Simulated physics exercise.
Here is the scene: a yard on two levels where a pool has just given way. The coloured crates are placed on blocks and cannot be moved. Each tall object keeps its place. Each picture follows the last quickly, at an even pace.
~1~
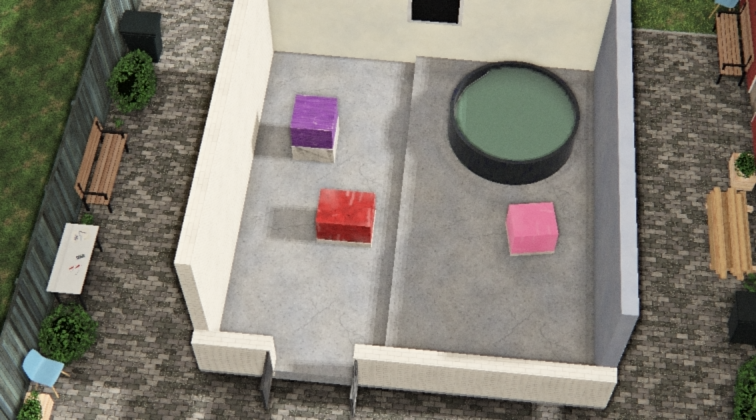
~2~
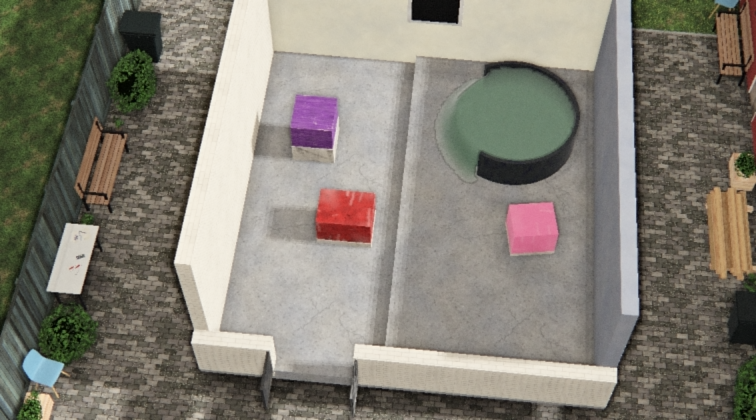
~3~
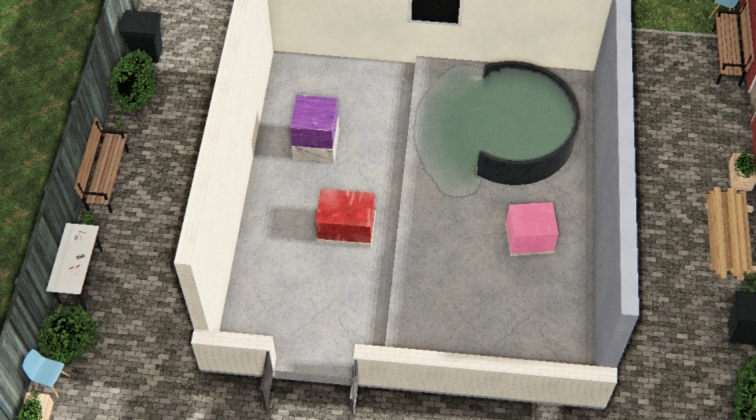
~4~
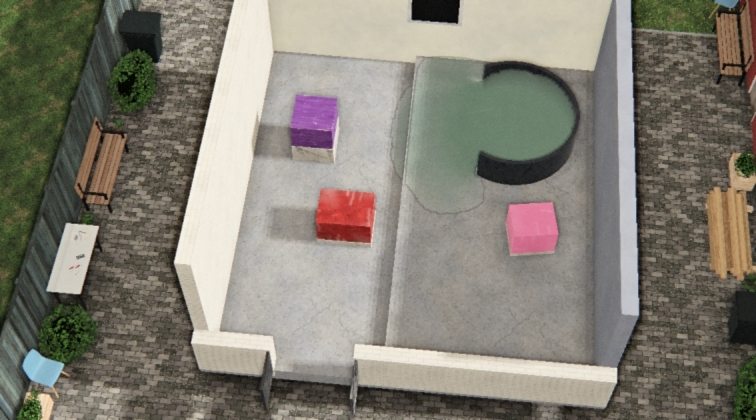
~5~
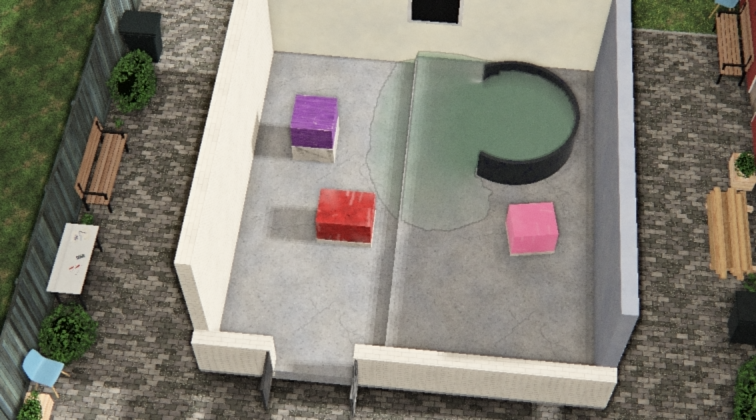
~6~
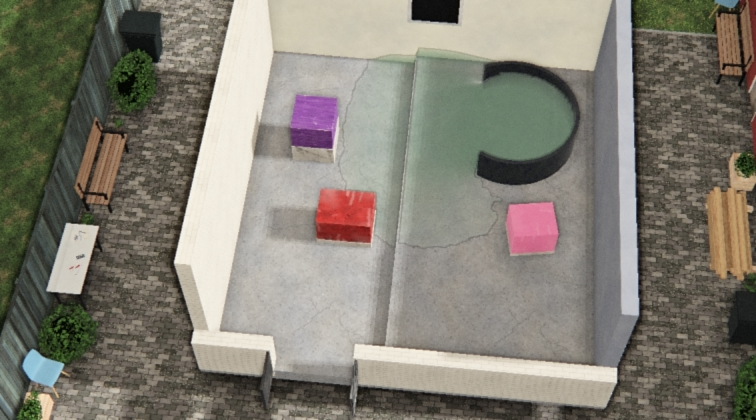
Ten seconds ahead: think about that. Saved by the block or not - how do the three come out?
They come out like this: The red crate wet, the pink crate dry, the purple crate dry.
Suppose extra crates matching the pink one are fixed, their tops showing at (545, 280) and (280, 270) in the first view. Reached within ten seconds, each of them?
Outcome, in listed order: Is missed, is inundated.
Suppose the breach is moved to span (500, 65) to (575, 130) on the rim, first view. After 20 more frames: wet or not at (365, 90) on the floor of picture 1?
At that place: Flooded.
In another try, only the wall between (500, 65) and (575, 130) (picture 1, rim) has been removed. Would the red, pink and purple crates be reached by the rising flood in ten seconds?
As it turns out, the red crate stays unwetted, the pink crate is swamped, and the purple crate stays unwetted.
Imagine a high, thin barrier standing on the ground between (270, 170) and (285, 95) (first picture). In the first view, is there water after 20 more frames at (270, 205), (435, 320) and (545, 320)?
Outcome by spot, in order - watered, unwatered, unwatered.
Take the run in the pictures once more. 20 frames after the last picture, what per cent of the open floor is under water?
Roughly 60 %.
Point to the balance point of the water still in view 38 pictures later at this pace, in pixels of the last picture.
Around pixel (363, 183).
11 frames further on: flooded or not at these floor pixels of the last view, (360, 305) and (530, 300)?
The first place is inundated and the second is spared.
A moment on, water covers 45 % of the floor; the red crate water round its plinth, the pink crate water round its plinth, the purple crate water round its plinth.
Next, water covers 50 % of the floor; the red crate water round its plinth, the pink crate water round its plinth, the purple crate water round its plinth.
Then, water covers 60 % of the floor; the red crate water round its plinth, the pink crate water round its plinth, the purple crate water round its plinth.
Later, water covers 65 % of the floor; the red crate water round its plinth, the pink crate water round its plinth, the purple crate water round its plinth.
In the end, water covers 60 % of the floor; the red crate was topped, the pink crate stayed above the water, the purple crate stayed above the water.
